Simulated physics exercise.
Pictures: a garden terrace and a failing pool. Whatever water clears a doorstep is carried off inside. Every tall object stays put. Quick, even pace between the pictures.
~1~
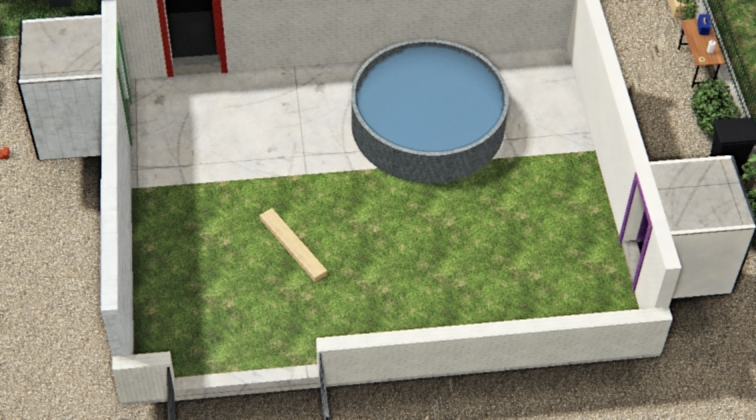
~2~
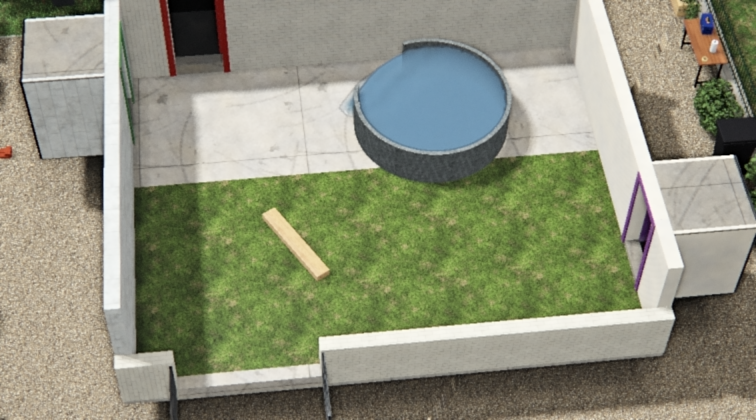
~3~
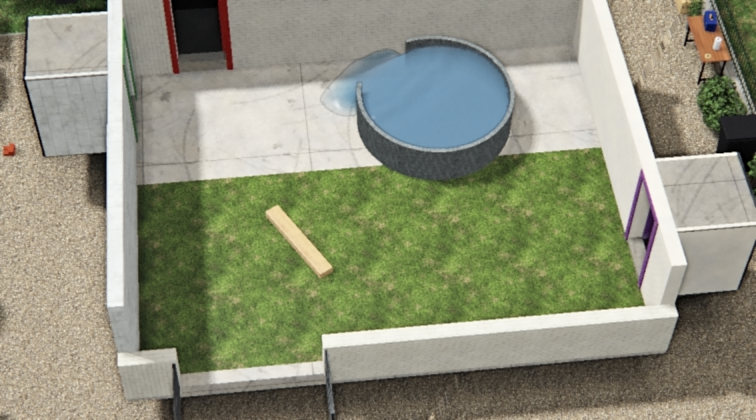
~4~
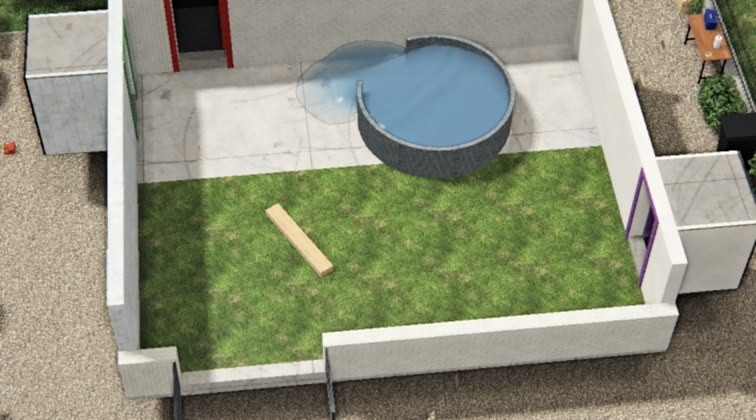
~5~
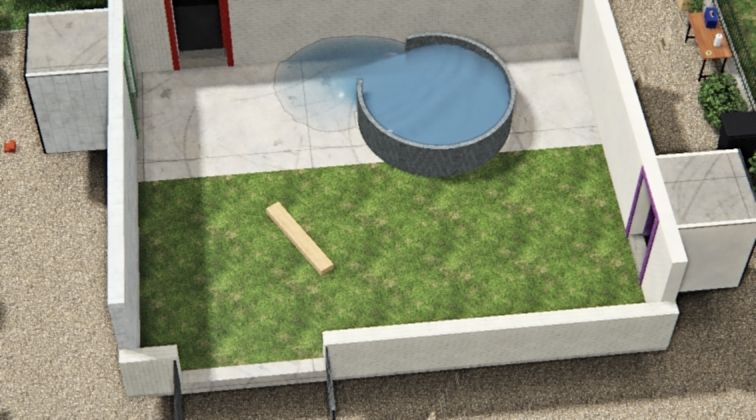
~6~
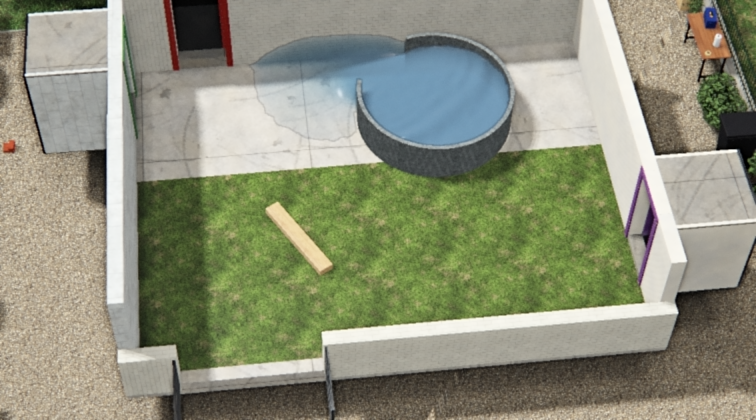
Water pours from a gap in the round tank and spreads left across the pale terrace.
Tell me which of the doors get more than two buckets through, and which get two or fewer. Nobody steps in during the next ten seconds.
Sorted out: The green door gets more than two; the purple door gets two or fewer; the red door gets two or fewer.
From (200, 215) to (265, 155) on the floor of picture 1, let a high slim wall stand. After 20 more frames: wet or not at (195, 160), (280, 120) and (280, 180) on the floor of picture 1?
Lab note - spot 1 inundated, spot 2 inundated, spot 3 inundated.
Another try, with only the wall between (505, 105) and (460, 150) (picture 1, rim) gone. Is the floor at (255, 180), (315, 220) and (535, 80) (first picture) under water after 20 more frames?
Bone-dry, bone-dry, submerged.
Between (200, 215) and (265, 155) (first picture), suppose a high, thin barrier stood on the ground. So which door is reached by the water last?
My pick is the purple one.
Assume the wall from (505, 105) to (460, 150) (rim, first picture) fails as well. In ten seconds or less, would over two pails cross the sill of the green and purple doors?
Green: Below; purple: Above.
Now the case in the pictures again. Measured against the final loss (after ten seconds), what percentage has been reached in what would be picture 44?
I get 40 percent.
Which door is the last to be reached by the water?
That would be the purple door.
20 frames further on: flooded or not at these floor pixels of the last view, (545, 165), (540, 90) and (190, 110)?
Point 1: Not wet; point 2: Drenched; point 3: Drenched.
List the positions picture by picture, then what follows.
In the first frame, still water in the round tank at (430, 98).
In the second frame, water pours out on the round tank's far side and has run to a hidden place.
In the third frame, the front is at (325, 100), out from the gap on the round tank's far side.
In the fourth frame, water pours out on the round tank's far side and has run to (302, 98).
In the fifth frame, the front is at (283, 63), out from the gap on the round tank's far side.
In the sixth frame, the front is at (254, 65), out from the gap on the round tank's far side.
A moment on, water covers 15 % of the floor; the green door not reached, the purple door not reached, the red door wet at the sill, nothing in.
Next, water covers 25 % of the floor; the green door over two buckets in, the purple door not reached, the red door wet at the sill, nothing in.
Then, water covers 35 % of the floor; the green door far over two buckets in, the purple door not reached, the red door wet at the sill, nothing in.
Later, water covers 60 % of the floor; the green door far over two buckets in, the purple door not reached, the red door wet at the sill, nothing in.
In the end, water covers 85 % of the floor; the green door far over two buckets in, the purple door wet at the sill, nothing in, the red door wet at the sill, nothing in.
